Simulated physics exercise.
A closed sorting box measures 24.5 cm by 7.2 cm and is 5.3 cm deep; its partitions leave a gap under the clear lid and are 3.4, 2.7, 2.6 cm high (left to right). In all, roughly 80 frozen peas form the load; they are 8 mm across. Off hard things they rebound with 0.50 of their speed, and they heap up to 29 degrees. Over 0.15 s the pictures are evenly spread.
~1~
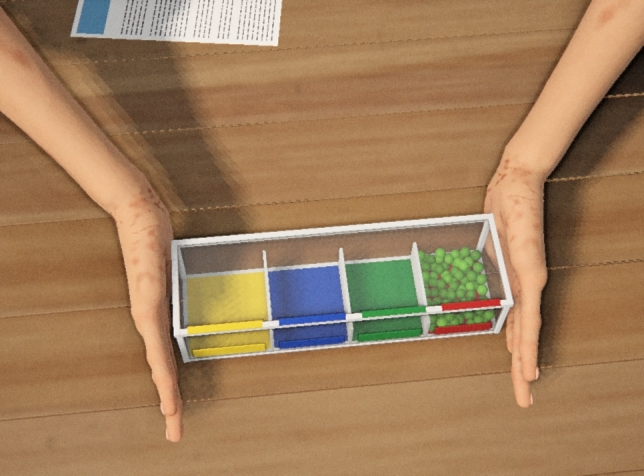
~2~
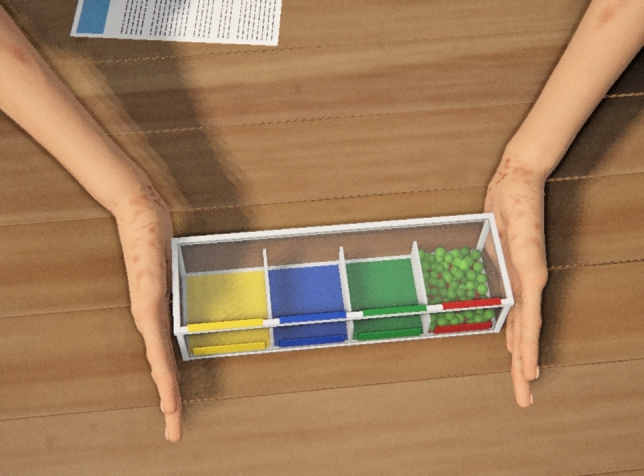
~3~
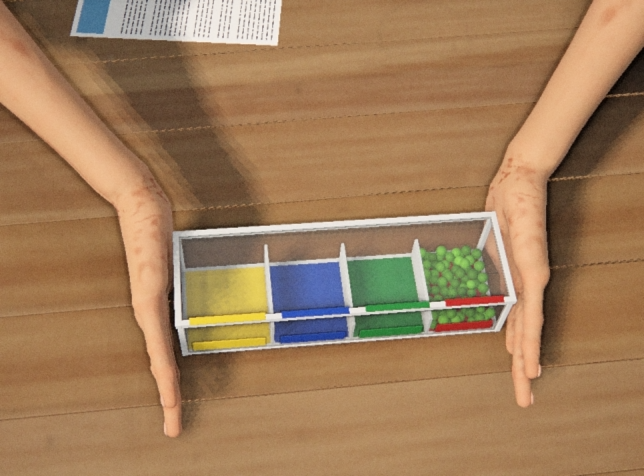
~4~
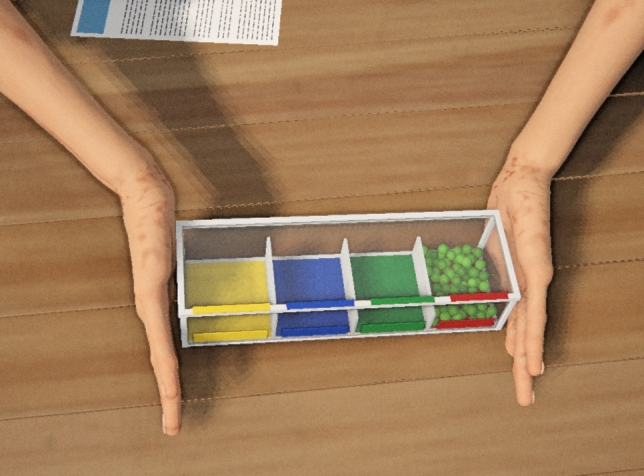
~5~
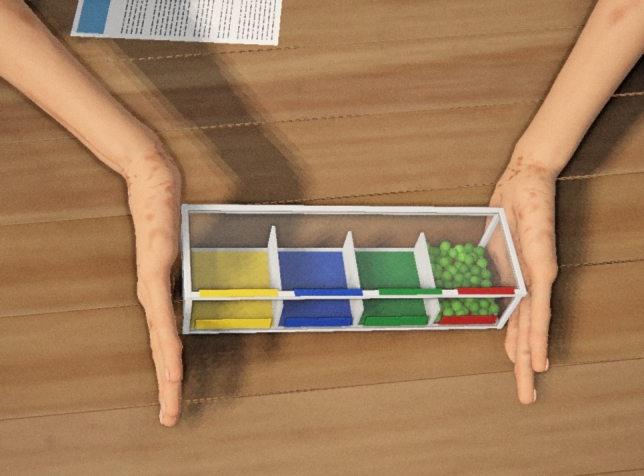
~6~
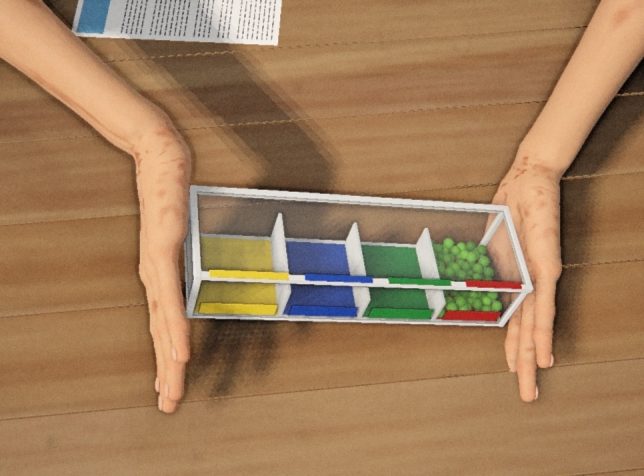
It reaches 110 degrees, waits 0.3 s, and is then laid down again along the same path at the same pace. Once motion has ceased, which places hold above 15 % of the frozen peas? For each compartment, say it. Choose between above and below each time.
Red: Above, blue: Below, green: Below, yellow: Below.
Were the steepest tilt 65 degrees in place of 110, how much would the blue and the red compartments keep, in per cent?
Blue: 0, red: 100 (per cent).
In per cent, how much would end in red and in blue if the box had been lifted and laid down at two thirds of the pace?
Expect red at 100 percent and blue at 0 percent.
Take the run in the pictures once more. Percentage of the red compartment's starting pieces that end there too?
Roughly 100 per cent.
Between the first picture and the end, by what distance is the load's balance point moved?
I'd say close to 0.5 cm in total.
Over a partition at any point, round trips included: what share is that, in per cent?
0 per cent or so.
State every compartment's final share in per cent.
Per cent by colour - red 100, blue 0, green 0, yellow 0.
Then, 0.77 s after the last picture, tilt 110 degrees; red 100 %.
Then, 1.27 s after the last picture, tilt 62 degrees; red 100 %.
Then, 1.85 s after the last picture, tilt 0 degrees; red 100 %.
In the end, red 100 %, blue 0 %, green 0 %, yellow 0 %.
